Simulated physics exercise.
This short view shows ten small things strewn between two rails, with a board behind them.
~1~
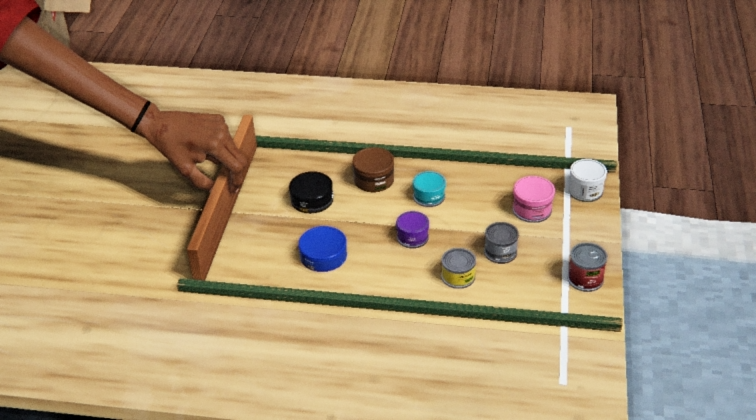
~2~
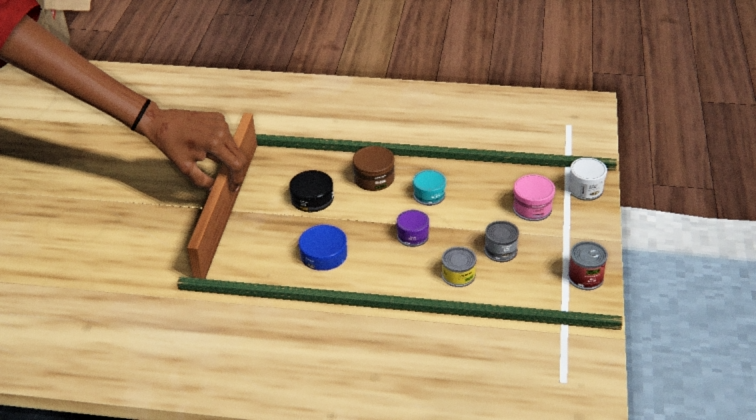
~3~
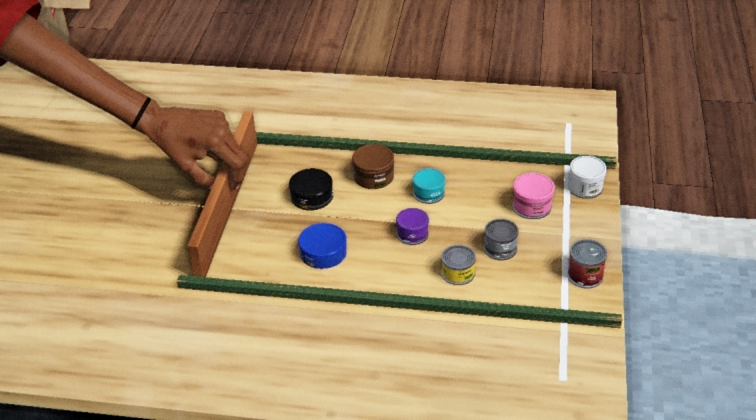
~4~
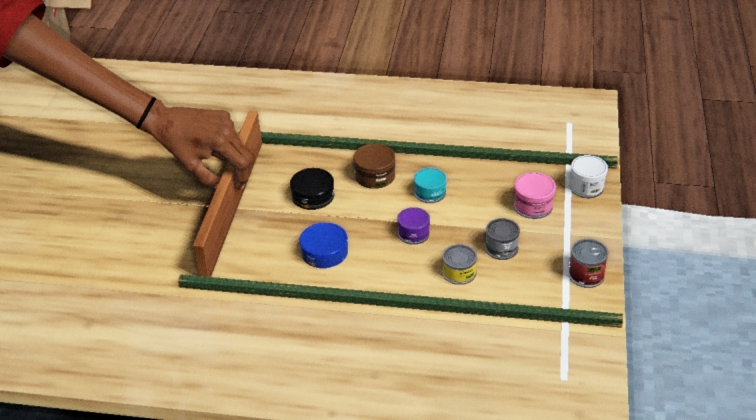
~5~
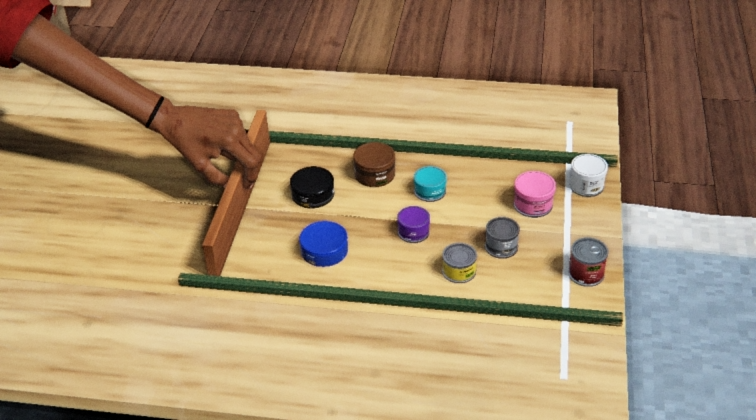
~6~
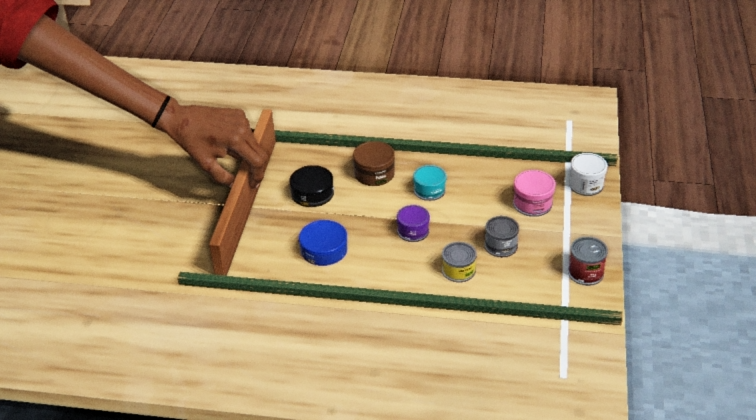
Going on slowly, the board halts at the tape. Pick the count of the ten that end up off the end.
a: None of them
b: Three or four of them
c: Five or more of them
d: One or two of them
b.
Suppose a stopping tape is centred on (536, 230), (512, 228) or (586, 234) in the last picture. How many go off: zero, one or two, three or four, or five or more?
In order: No fall at all, none at all, five or over.
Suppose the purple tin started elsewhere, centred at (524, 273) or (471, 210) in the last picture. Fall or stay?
First: Safe; second: Safe.
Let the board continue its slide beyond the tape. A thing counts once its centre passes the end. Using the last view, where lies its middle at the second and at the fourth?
I'd say close to (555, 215), then close to (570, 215).
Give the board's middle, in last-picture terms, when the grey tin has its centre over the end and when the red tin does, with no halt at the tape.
I reckon its middle sits around (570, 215) and then around (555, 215).
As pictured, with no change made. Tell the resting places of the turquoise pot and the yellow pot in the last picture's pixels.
The turquoise pot stops around (618, 195); the yellow pot around (597, 295).
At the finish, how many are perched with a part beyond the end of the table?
Looks like 2 of them.
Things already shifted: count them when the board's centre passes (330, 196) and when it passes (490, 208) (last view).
Counts: 2, 8.
A little later, none off yet; red tin at rest near (588, 261); white tin at rest near (588, 174); pink tin at rest near (534, 193).
Next, none off yet; red tin at rest near (588, 261); white tin at rest near (590, 173); pink tin shifted well along near (600, 208).
When it is over, the number that fall off is three or four; down, pink tin, white tin and red tin.
